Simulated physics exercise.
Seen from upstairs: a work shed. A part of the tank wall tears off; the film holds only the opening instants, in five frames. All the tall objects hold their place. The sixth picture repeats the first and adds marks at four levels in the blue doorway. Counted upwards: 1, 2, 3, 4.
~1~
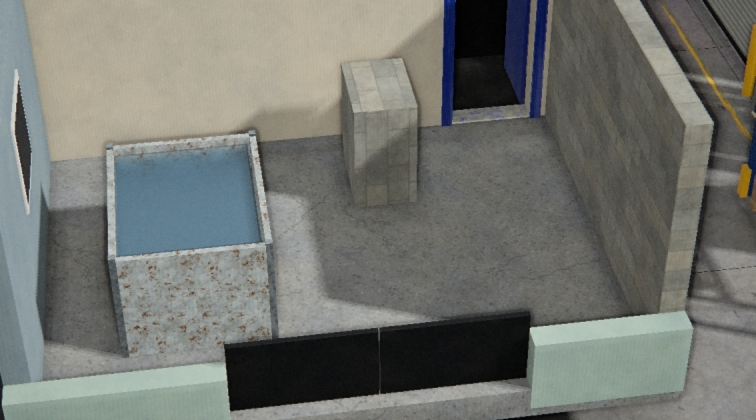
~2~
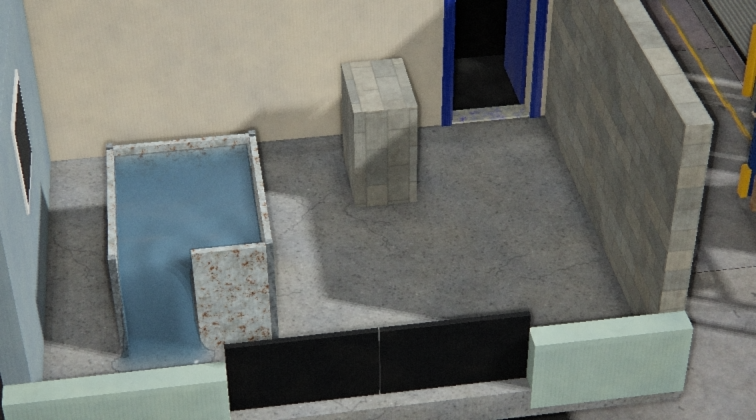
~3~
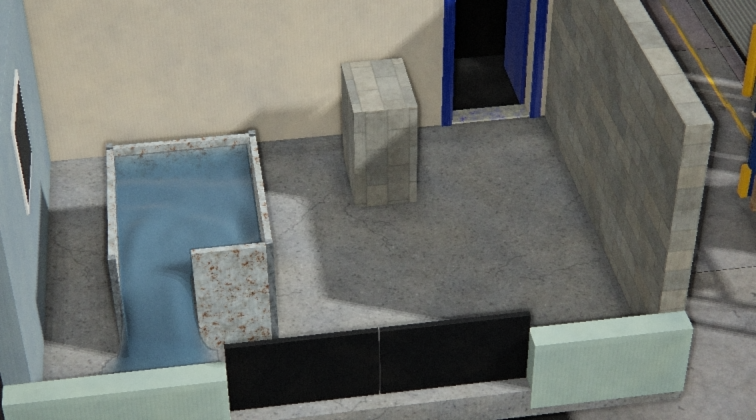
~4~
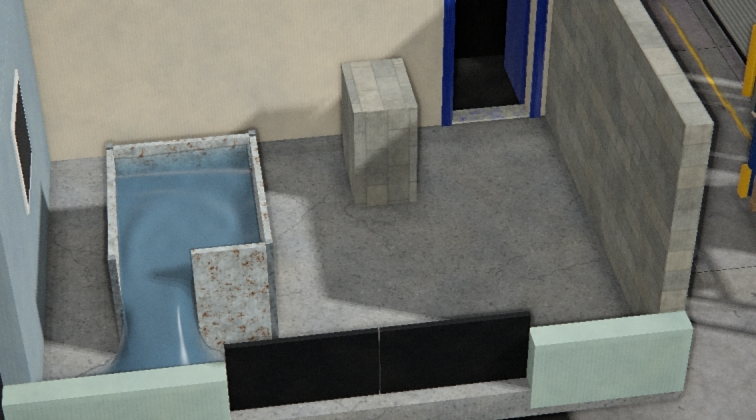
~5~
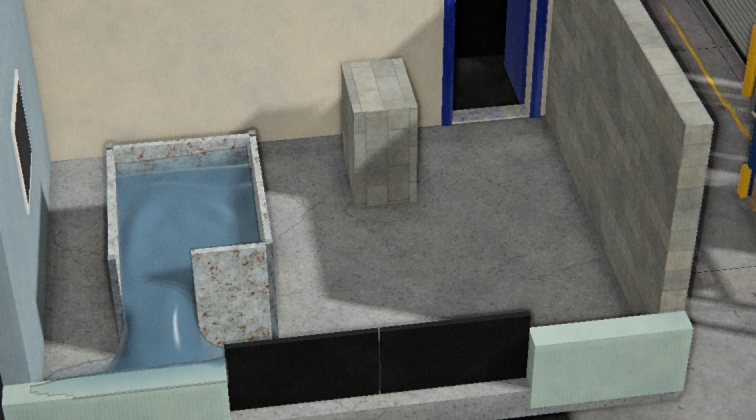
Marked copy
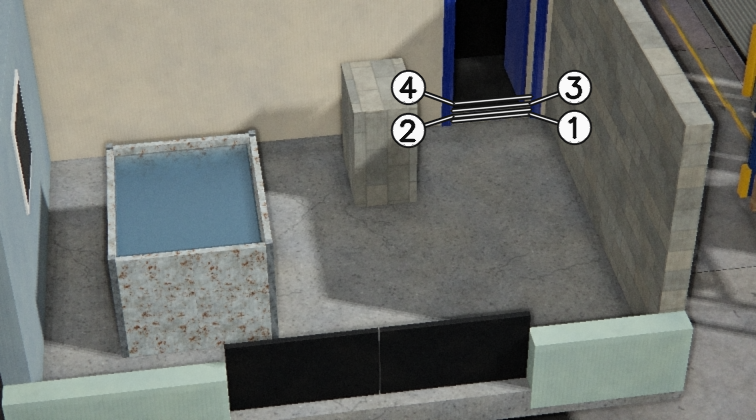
Work shed seen from above, with part of a full tank's front wall opening and blue water pouring out onto the grey floor.
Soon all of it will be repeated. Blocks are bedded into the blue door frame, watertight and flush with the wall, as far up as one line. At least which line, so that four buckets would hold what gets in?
That is height 3.
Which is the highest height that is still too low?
It is 2.
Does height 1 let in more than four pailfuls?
Yes, it does.
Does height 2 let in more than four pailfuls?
Yes, it does.
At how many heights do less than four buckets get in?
Two of the four.
On the marked copy, 1 at (491, 117); 2 at (491, 113); 3 at (491, 107); 4 at (492, 100); from the bottom up 1, 2, 3, 4.
Choosing 1, dozens of bucketfuls pour in.
Choosing 2, about 11 bucketfuls get in.
Choosing 3, a splash gets over, under a bucket.
Choosing 4, nothing gets over.
